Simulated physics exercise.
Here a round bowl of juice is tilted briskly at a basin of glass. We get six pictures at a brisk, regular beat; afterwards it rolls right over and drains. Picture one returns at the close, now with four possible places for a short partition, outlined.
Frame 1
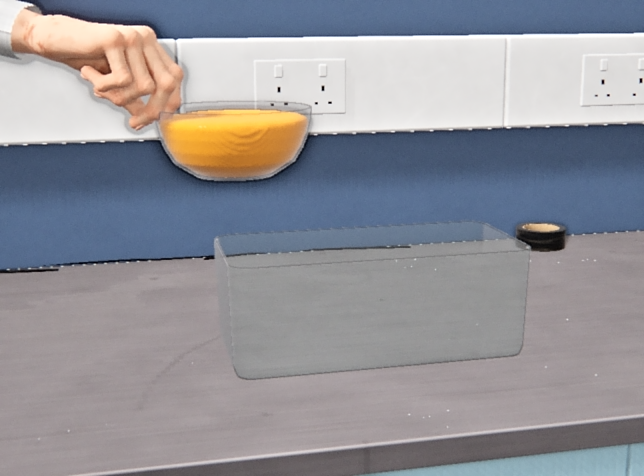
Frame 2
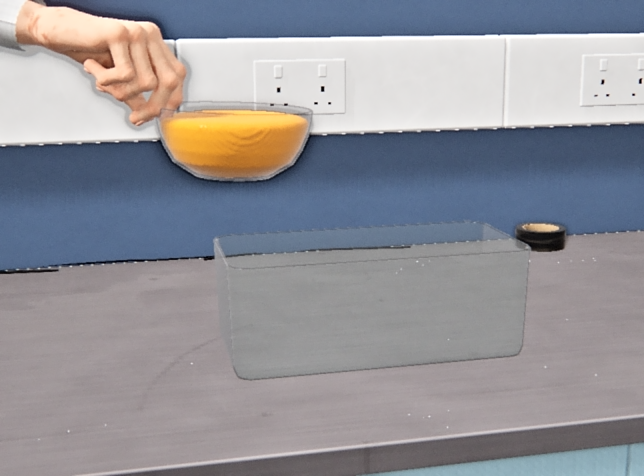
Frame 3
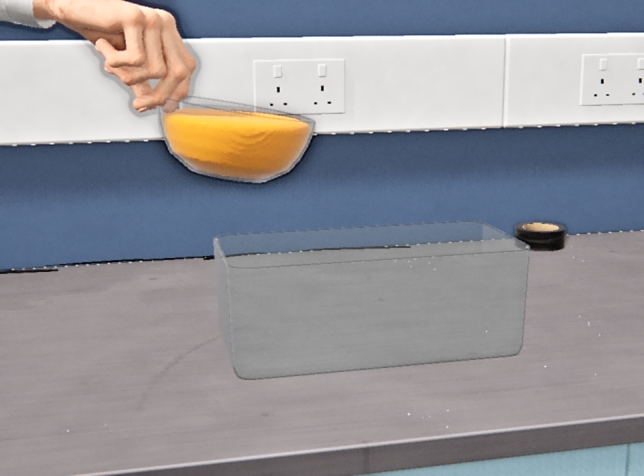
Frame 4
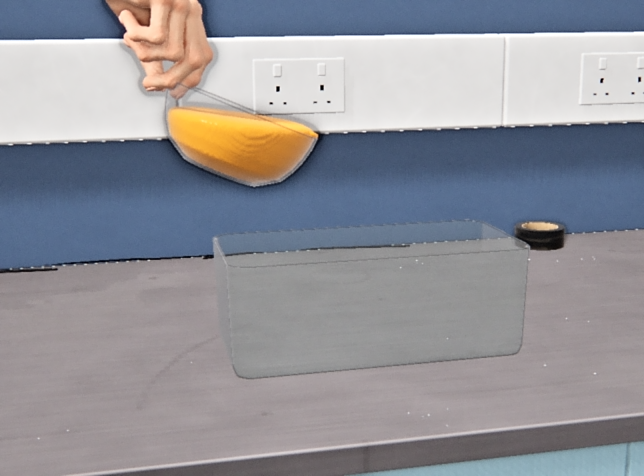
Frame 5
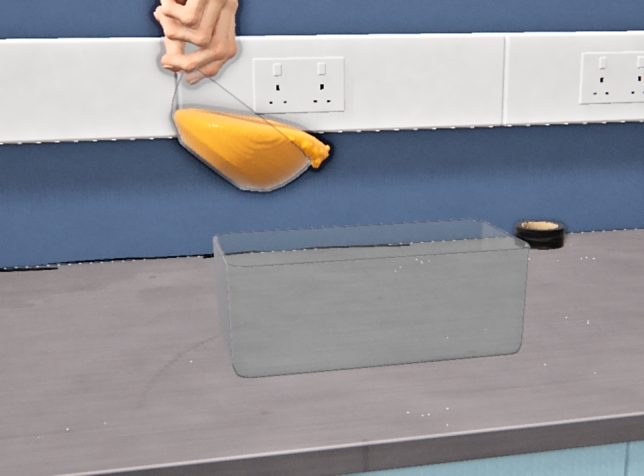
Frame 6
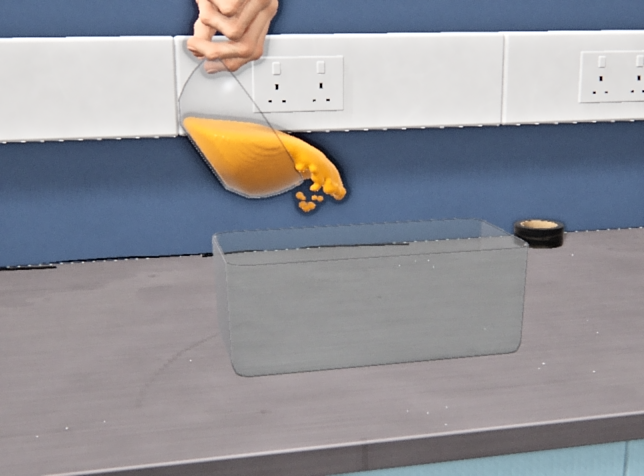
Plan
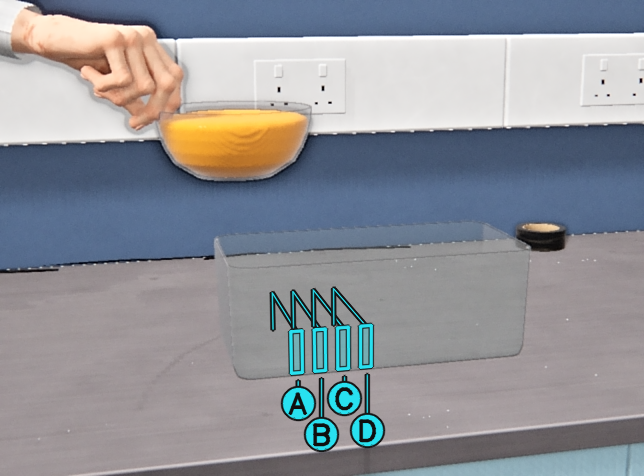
On a grey counter, a hand tilts a glass bowl rightward, pouring orange juice over its lip.
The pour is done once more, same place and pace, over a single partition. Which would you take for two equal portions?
Take D.
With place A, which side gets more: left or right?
The right one.
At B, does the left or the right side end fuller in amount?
More ends on the right.
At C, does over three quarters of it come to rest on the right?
No.
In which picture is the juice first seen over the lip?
In picture 4.
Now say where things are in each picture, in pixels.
Upright, lip at (307, 105); basin from (234, 379) to (521, 353); nothing has left yet.
Tipped about 3°, lip at (308, 109); nothing has left yet.
Tipped about 11°, lip at (311, 119); nothing has left yet.
Tipped about 23°, lip at (313, 136); juice is over the lip, down to (313, 136).
Tipped about 39°, lip at (310, 156); juice is over the lip, down to (314, 163).
Tipped about 57°, lip at (300, 178); juice is over the lip, down to (305, 207).
On the marked copy, A at (298, 381); B at (321, 378); C at (344, 376); D at (367, 374).
Choosing A, about 12 % ends left of the wall and 86 % right of it; 3 % is lost outside.
Choosing B, about 18 % ends left of the wall and 81 % right of it.
Choosing C, about 33 % ends left of the wall and 65 % right of it; 3 % is lost outside.
Choosing D, about 49 % ends left of the wall and 47 % right of it; 4 % is lost outside.
